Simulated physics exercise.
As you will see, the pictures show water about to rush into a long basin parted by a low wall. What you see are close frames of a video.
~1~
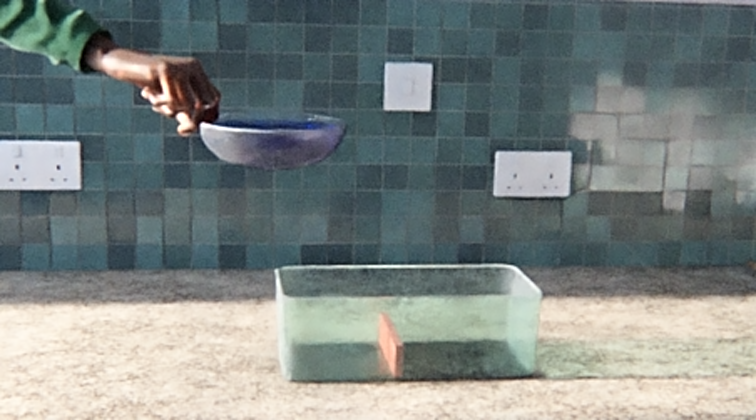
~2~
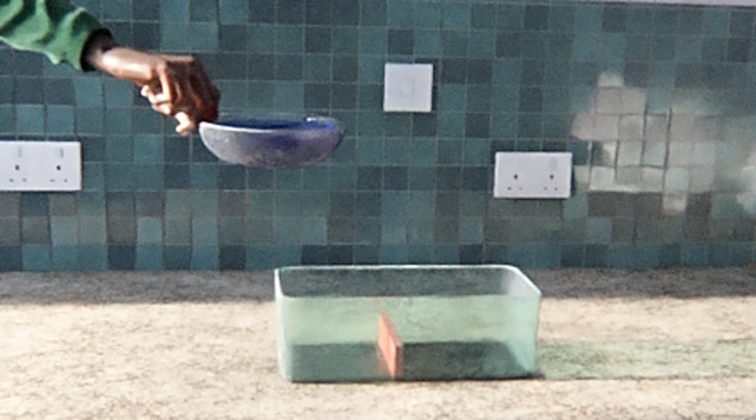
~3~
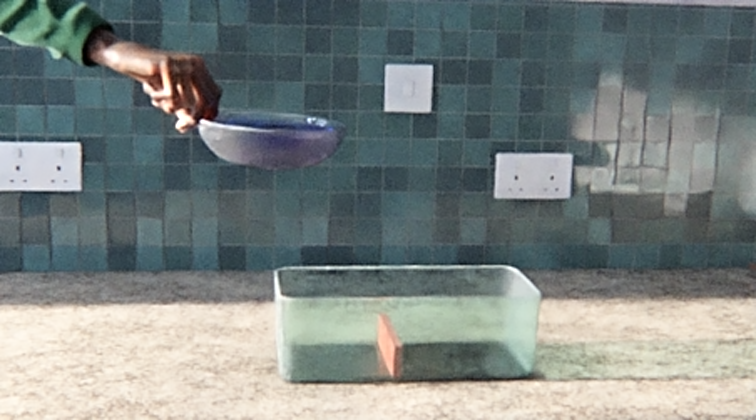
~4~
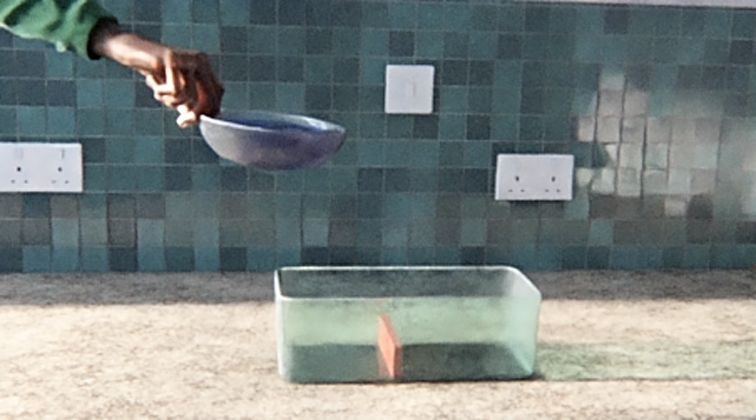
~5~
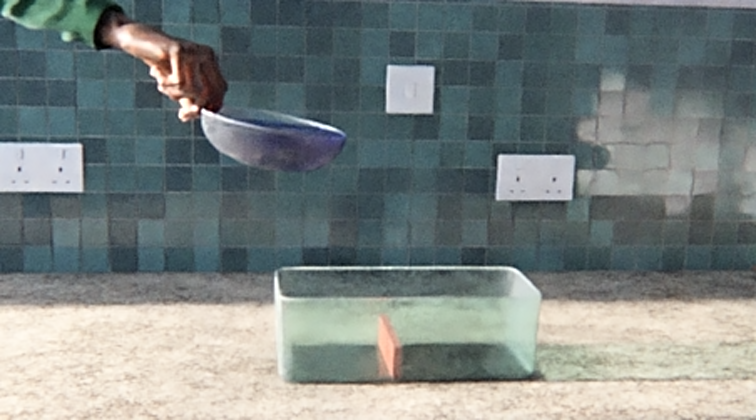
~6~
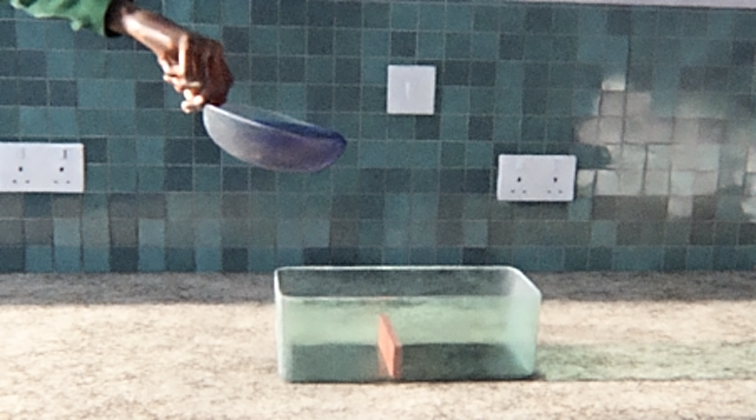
The clip shows a hand in a green sleeve holding a bluish-purple bowl above a long, clear basin with a low orange wall inside. The bowl stays almost level, then slowly tilts down to the right.
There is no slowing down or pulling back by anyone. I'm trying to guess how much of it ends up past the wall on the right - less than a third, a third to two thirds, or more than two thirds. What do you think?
The portion right of the wall will reach one third yet stay within two thirds.
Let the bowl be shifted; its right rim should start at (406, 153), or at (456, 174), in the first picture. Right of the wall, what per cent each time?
First place gives some 80 %, second place some 80 %.
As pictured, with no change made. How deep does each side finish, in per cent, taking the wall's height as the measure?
I'd say close to 40 per cent on the left side and 40 on the right.
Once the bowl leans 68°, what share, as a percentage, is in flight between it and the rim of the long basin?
55 %.
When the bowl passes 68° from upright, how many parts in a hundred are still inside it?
It comes to 15 per cent or so.
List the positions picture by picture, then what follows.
In the first picture, tilt 0°; pouring edge (346, 124); surface from (202, 128) to (342, 129); the long basin's rim runs from (279, 284) to (528, 281); the wall's top is at (391, 329).
In the second picture, tilt 1°; pouring edge (345, 125); surface from (202, 128) to (342, 130).
In the third picture, tilt 3°; pouring edge (345, 128); surface from (202, 126) to (342, 131).
In the fourth picture, tilt 6°; pouring edge (346, 132); surface from (203, 124) to (342, 134).
In the fifth picture, tilt 10°; pouring edge (346, 137); surface from (205, 122) to (344, 135).
In the sixth picture, tilt 15°; pouring edge (346, 143); surface from (209, 122) to (343, 139); 2 per cent is over the edge.
A moment on, the bowl is tipped part way and 17 per cent is still to pour, 4 is left of the wall and 22 right of it.
Next, the bowl is tipped on its side and 0 per cent is still to pour, 36 is left of the wall and 54 right of it.
Then the bowl is tipped on its side and 0 per cent is still to pour, 39 is left of the wall and 54 right of it.
Later the bowl is tipped on its side and 0 per cent is still to pour, 39 is left of the wall and 54 right of it.
In the end 39 per cent lies left of the wall, 54 right of it and 7 outside.
